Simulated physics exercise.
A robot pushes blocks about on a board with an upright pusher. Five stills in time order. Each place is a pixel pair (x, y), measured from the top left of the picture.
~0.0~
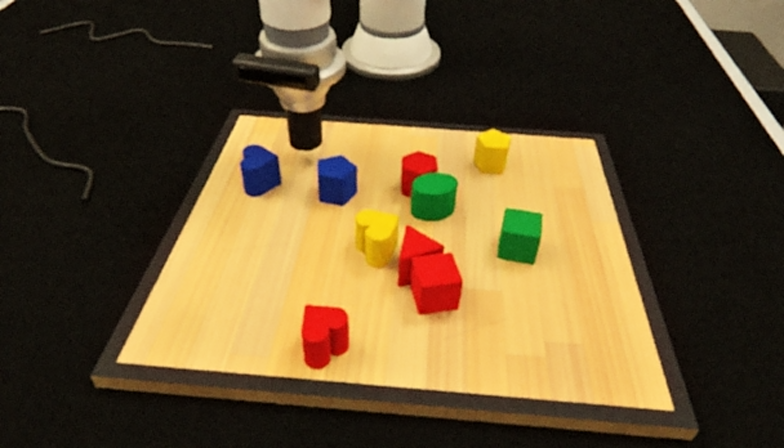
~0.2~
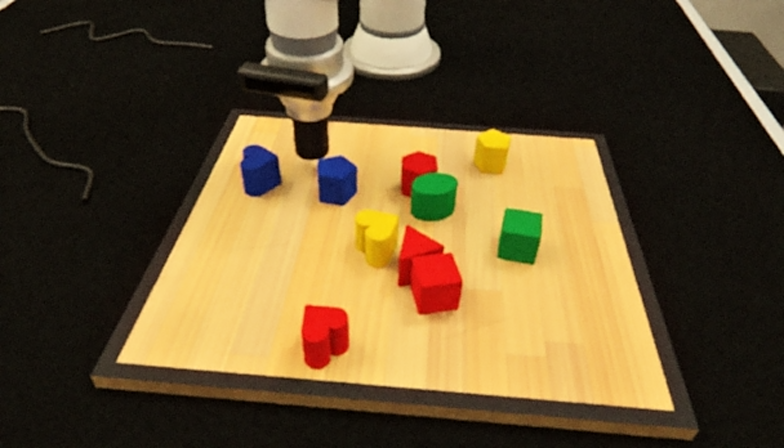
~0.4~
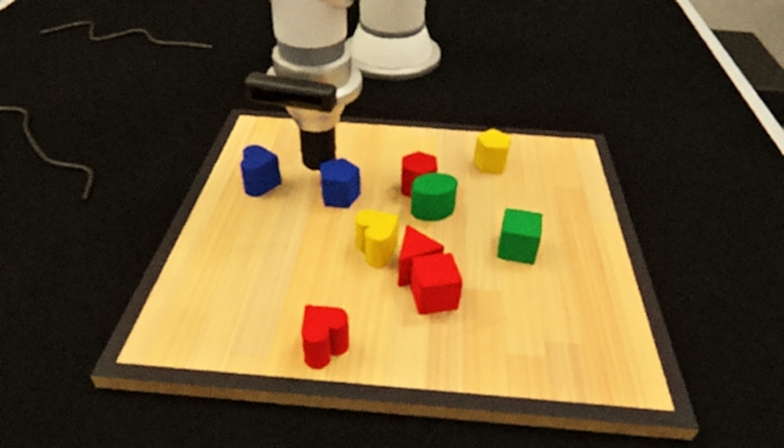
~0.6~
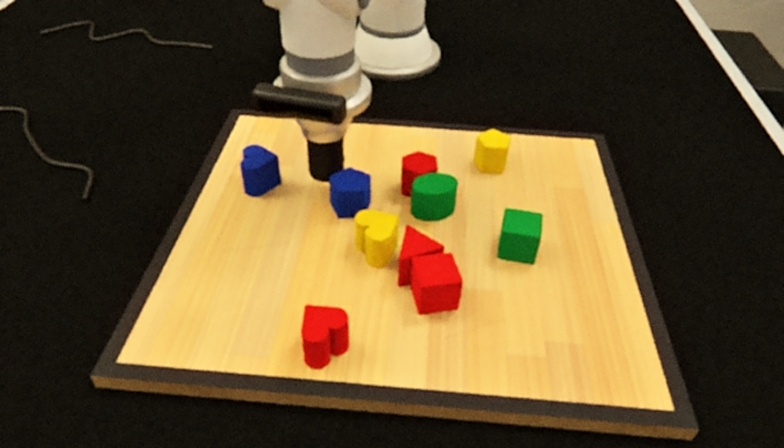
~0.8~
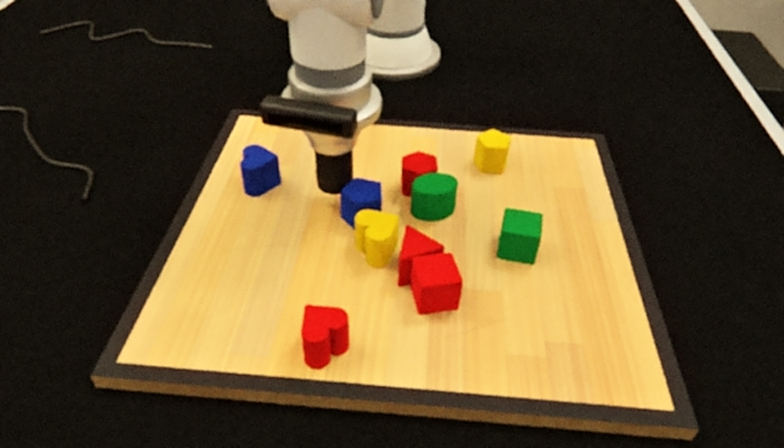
The robot arm moved its upright pusher a short way toward the lower right, meeting the blue five-sided block and nudging it closer to the yellow heart, while the other blocks on the board stayed still.
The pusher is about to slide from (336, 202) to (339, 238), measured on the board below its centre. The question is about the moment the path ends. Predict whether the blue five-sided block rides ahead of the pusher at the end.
I expect it to be beside or behind the pusher.
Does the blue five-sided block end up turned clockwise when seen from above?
Short answer: No.
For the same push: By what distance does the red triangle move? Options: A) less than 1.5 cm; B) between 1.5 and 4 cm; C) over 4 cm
A - less than 1.5 cm.
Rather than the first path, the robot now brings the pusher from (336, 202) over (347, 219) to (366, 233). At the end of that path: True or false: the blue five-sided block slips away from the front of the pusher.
False.
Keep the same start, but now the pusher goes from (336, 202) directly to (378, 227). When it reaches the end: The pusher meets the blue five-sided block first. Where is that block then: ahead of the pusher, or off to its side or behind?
The blue five-sided block stays in front.
The first path, step by step. Halfway along, pusher at (337, 202); blue five-sided block at (372, 200), turned 20° anticlockwise; yellow heart at (385, 230).
At the end, pusher at (338, 220); blue five-sided block at (377, 205), turned 40° anticlockwise; yellow heart at (387, 232); red triangle in place.
